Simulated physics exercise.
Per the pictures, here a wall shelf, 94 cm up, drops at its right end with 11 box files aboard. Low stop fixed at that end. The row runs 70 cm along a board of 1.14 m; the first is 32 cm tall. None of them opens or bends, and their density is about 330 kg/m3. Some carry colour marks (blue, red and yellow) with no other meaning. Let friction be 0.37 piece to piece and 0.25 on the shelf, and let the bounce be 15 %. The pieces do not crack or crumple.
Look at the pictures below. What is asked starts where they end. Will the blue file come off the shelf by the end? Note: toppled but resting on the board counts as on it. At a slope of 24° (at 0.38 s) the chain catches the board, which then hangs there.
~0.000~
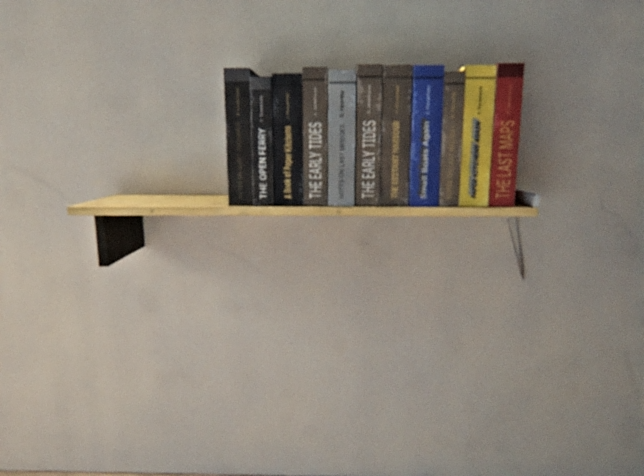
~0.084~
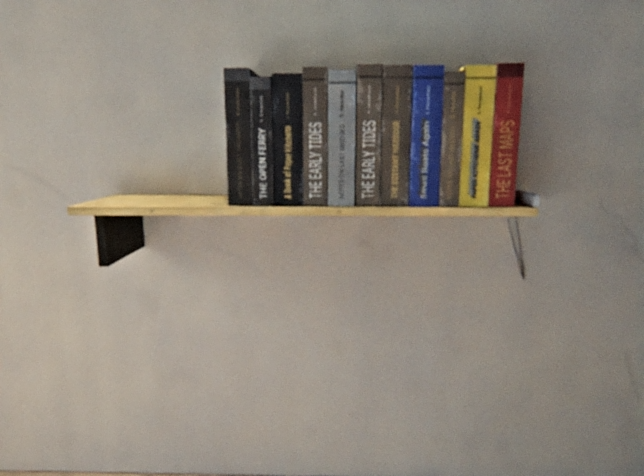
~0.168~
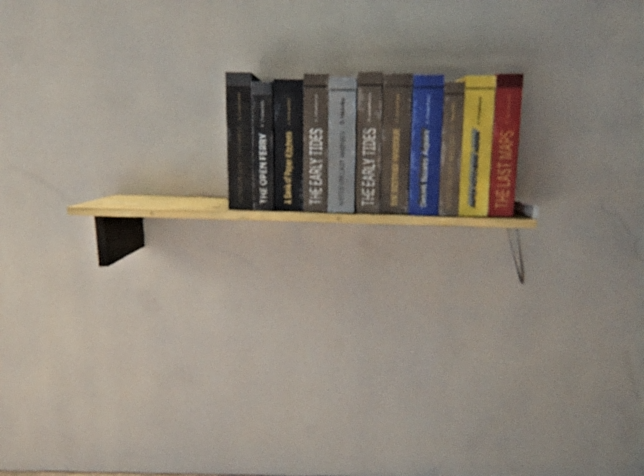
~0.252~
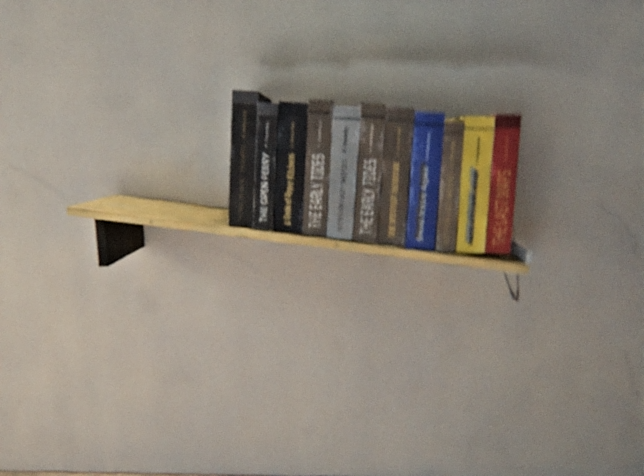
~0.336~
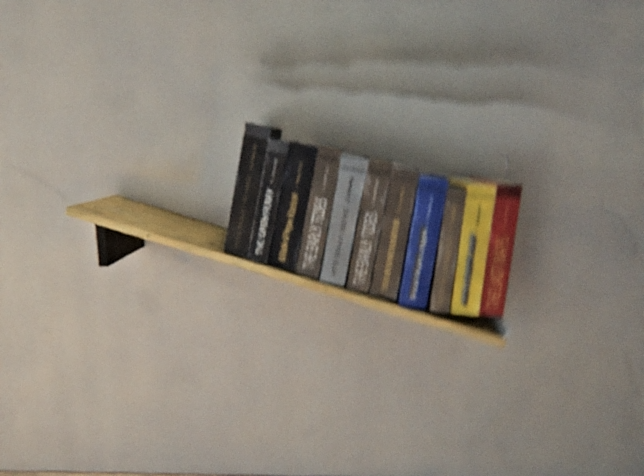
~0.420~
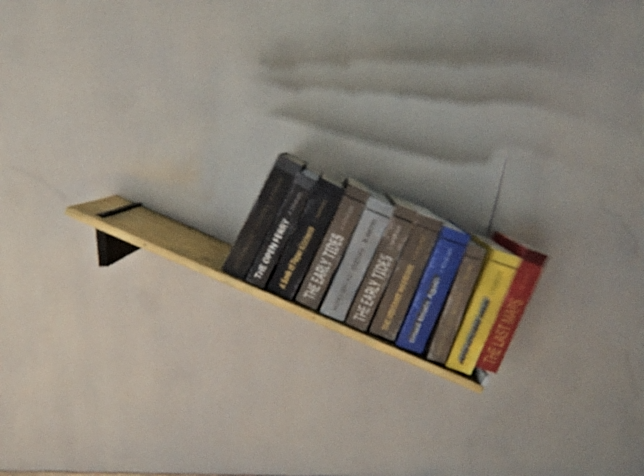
No, it is still on the shelf.
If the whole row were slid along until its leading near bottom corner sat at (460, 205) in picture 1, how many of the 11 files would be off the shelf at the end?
8 in total.
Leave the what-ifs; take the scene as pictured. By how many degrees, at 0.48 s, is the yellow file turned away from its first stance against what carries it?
Around 15° from its start.
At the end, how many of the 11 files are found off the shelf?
I count 1.
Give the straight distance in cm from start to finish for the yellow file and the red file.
Yellow: About 50 cm, red: About 120 cm.
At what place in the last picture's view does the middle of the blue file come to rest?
Near (459, 298).
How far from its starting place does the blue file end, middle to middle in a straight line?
Roughly 45 cm.
Around 0.48 s, none of the 11 files off the shelf, 11 disturbed; blue file tipped 10°; red file tipped 16°.
Around 0.52 s, none of the 11 files off the shelf, 11 disturbed; blue file tipped 22°; yellow file tipped 29°.
Around 0.70 s, none of the 11 files off the shelf, 11 disturbed; blue file tipped 27°; red file on its side.
Finally (1.1 s), 1 of the 11 files off the shelf; blue file tipped 26°; red file on its side; yellow file tipped 33°. Seen by the last camera, middles, blue file near (460, 298).
